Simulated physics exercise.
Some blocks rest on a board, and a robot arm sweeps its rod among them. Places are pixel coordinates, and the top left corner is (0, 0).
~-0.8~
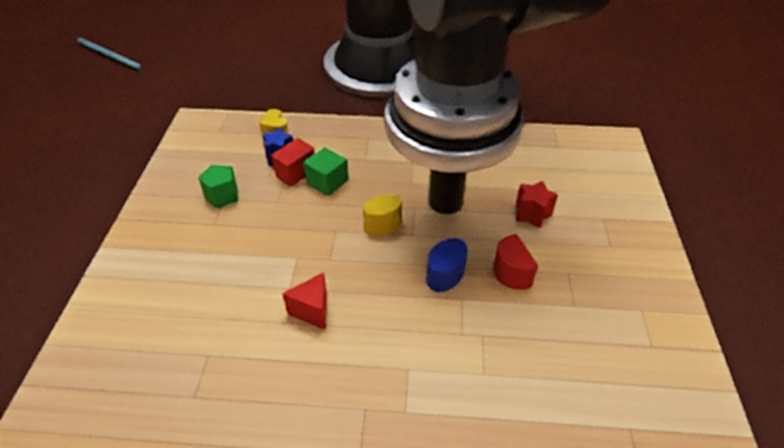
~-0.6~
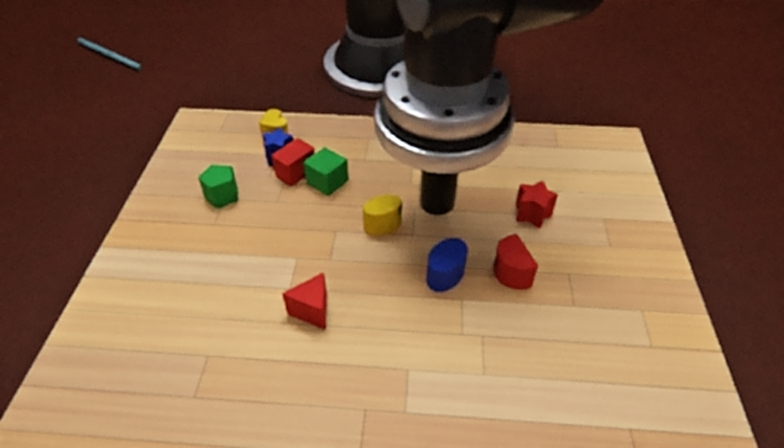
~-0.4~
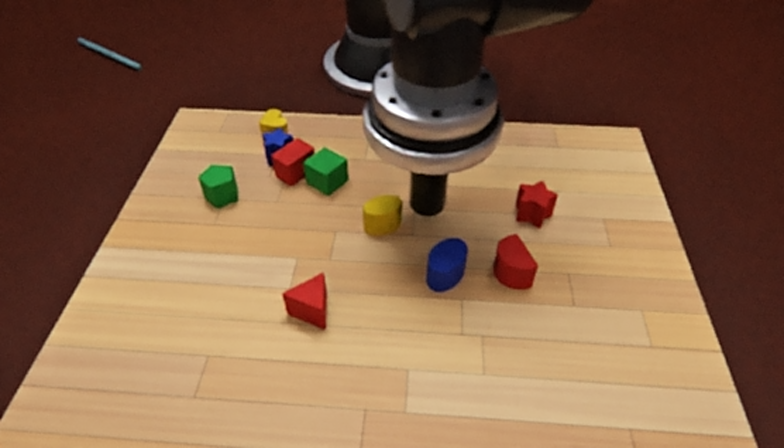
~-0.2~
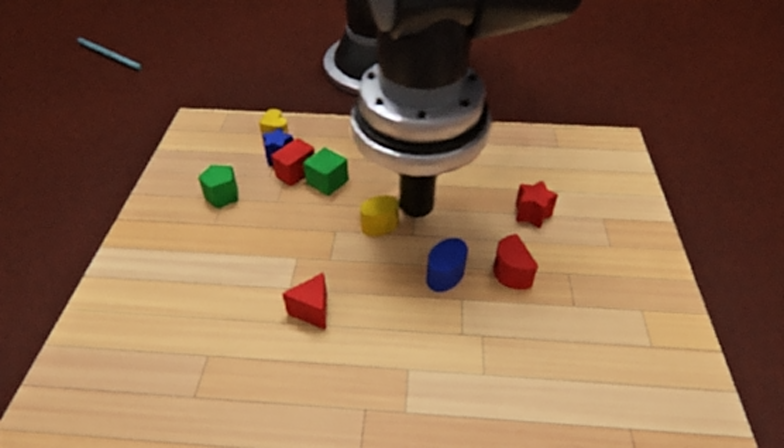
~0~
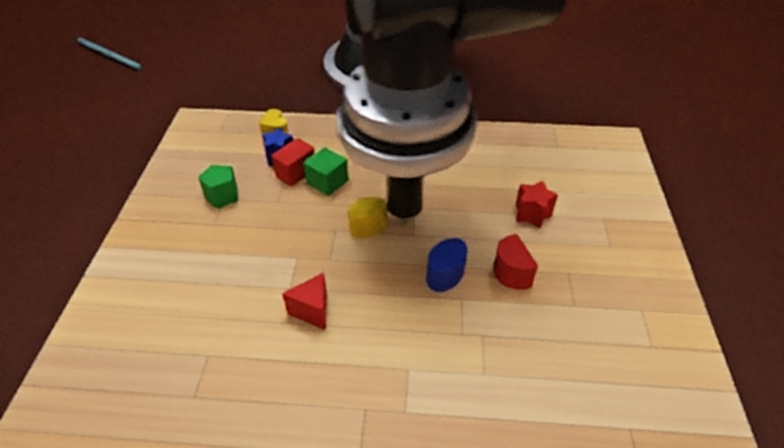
The video shows a robot arm above a wooden board scattered with red, blue, green and yellow blocks. The arm moves its dark rod a short way left, meets the yellow block and pushes it slightly left.
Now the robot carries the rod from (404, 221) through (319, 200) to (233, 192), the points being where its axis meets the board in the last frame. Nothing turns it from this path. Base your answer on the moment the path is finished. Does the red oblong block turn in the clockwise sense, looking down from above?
The answer is no.
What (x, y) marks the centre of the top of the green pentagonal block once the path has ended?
The answer is (193, 174).
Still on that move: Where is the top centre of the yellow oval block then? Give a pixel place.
That would be at about pixel (333, 207).
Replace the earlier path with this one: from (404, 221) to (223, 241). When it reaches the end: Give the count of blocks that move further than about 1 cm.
The push will move one block.
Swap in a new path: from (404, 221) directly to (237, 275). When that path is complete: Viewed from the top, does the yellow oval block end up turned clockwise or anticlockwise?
The yellow oval block rotates clockwise.
The first path, step by step. One third of the way, rod (346, 191); yellow oval block (334, 207), turned 100° anticlockwise.
Two thirds of the way, rod (287, 182); red oblong block (289, 145), turned 20° anticlockwise; green square piece (315, 155), turned 60° clockwise; yellow oval block (333, 207), turned 105° anticlockwise.
At the end, rod (229, 178); green pentagonal block (193, 174); red oblong block (289, 145), turned 20° anticlockwise; green square piece (315, 155), turned 60° clockwise; yellow oval block (333, 207), turned 105° anticlockwise.
